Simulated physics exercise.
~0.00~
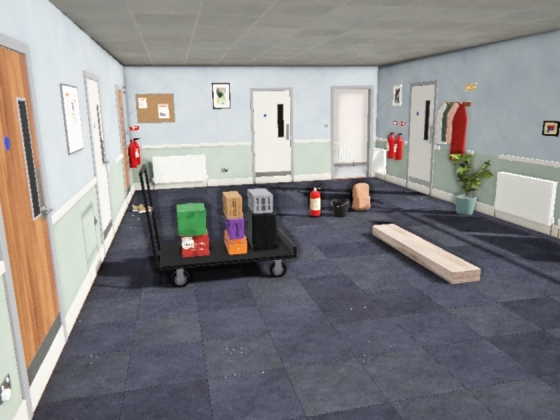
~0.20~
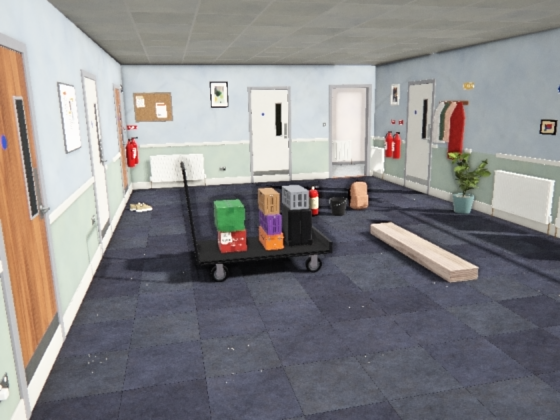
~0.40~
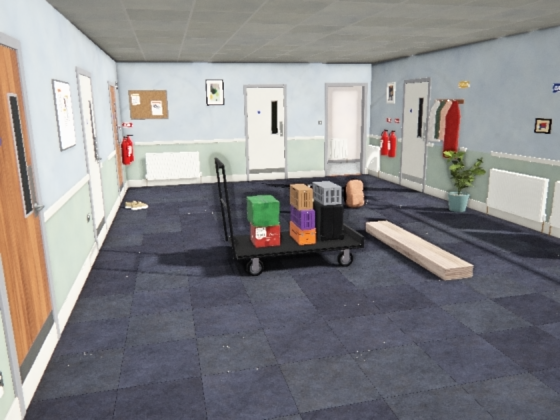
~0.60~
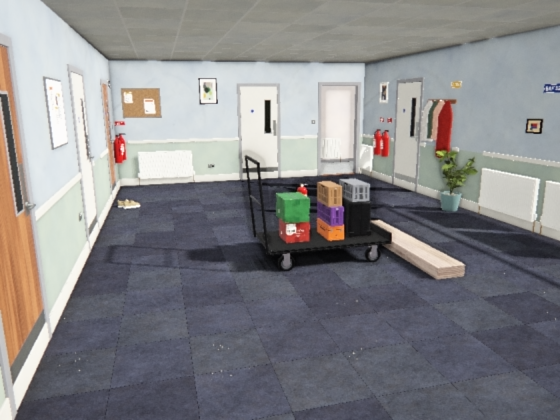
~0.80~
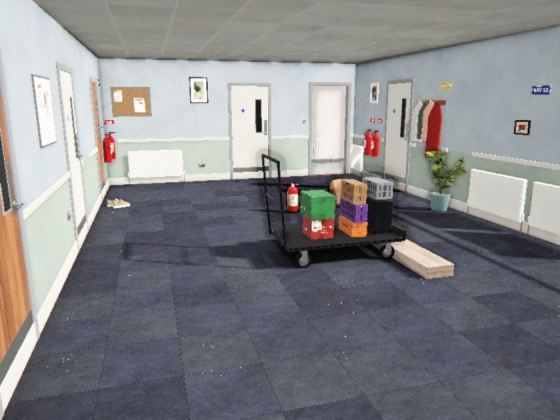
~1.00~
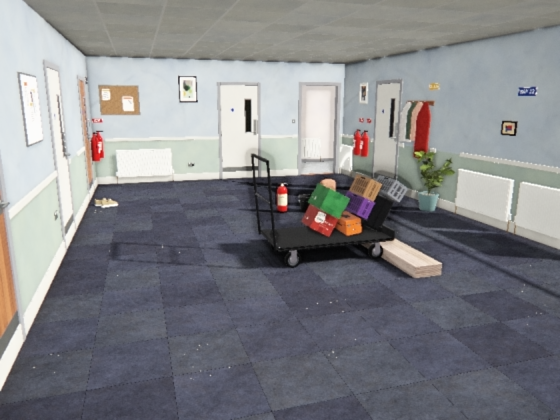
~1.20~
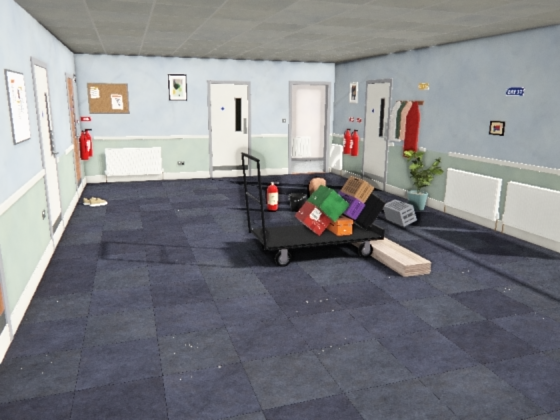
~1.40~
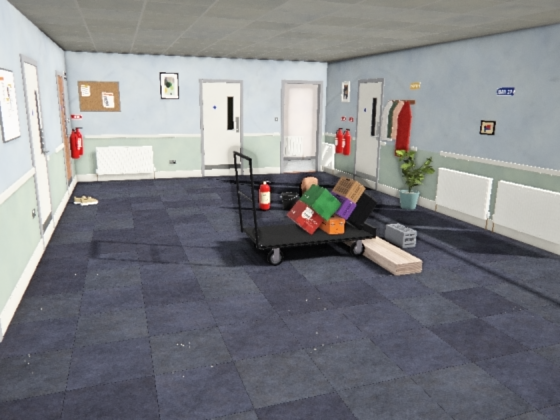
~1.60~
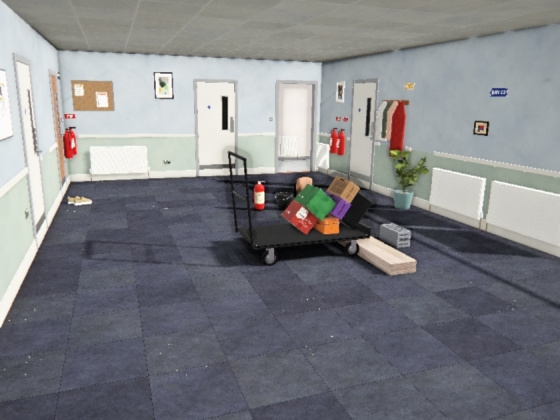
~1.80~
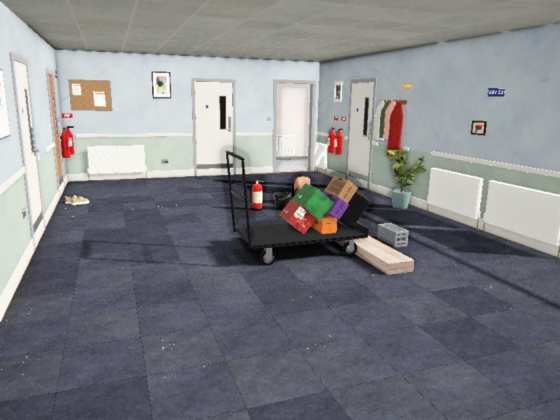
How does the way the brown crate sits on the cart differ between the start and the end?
At the start the brown crate stands upright on the cart, but by the end it is leaning over among the other tipped boxes.
In a hallway, a cart rolls right and stops at a kerb, spilling a grey crate.
